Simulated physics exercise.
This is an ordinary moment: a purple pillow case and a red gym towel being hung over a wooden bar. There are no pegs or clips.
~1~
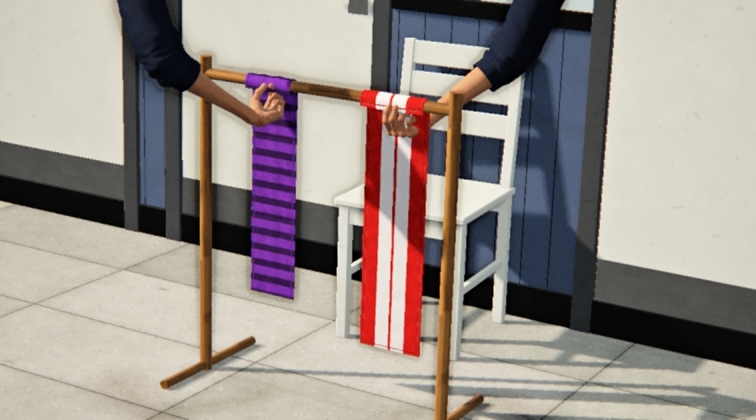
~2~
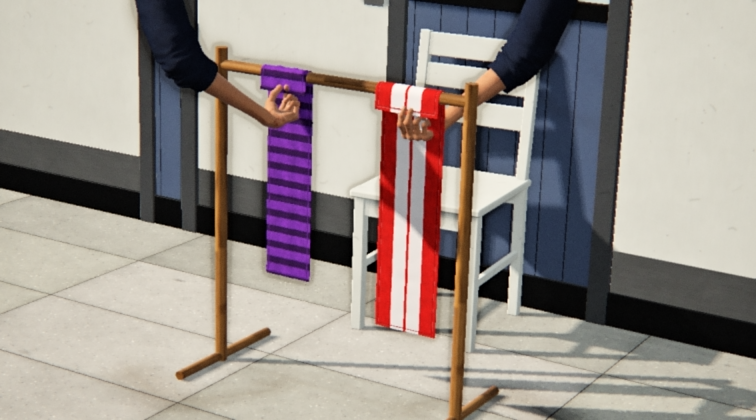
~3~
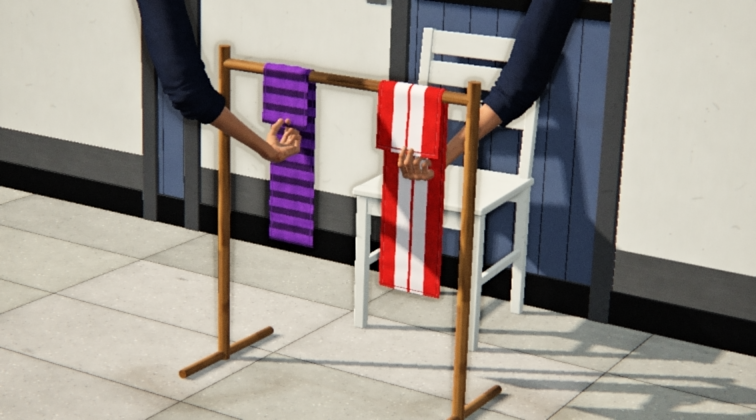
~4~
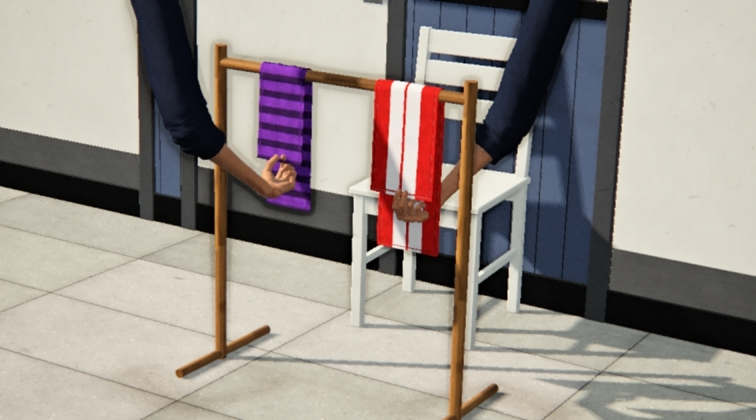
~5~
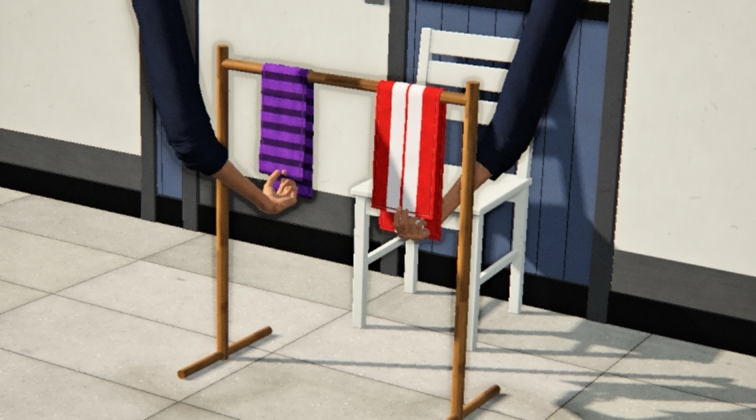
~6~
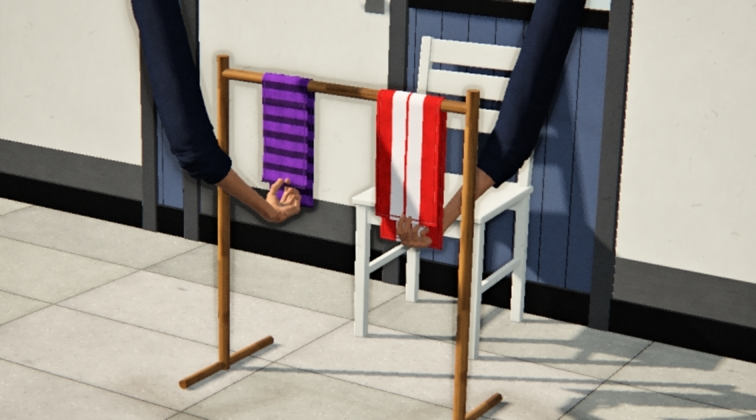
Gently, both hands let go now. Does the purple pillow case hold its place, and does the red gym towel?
The purple pillow case is going to hold fast; the red gym towel is going to hold fast.
Then, 0.90 s later than the last view, pillow case at rest on the rail; gym towel at rest on the rail.
Finally, pillow case at rest on the rail; gym towel at rest on the rail. The purple pillow case stays on and the red gym towel hangs there.
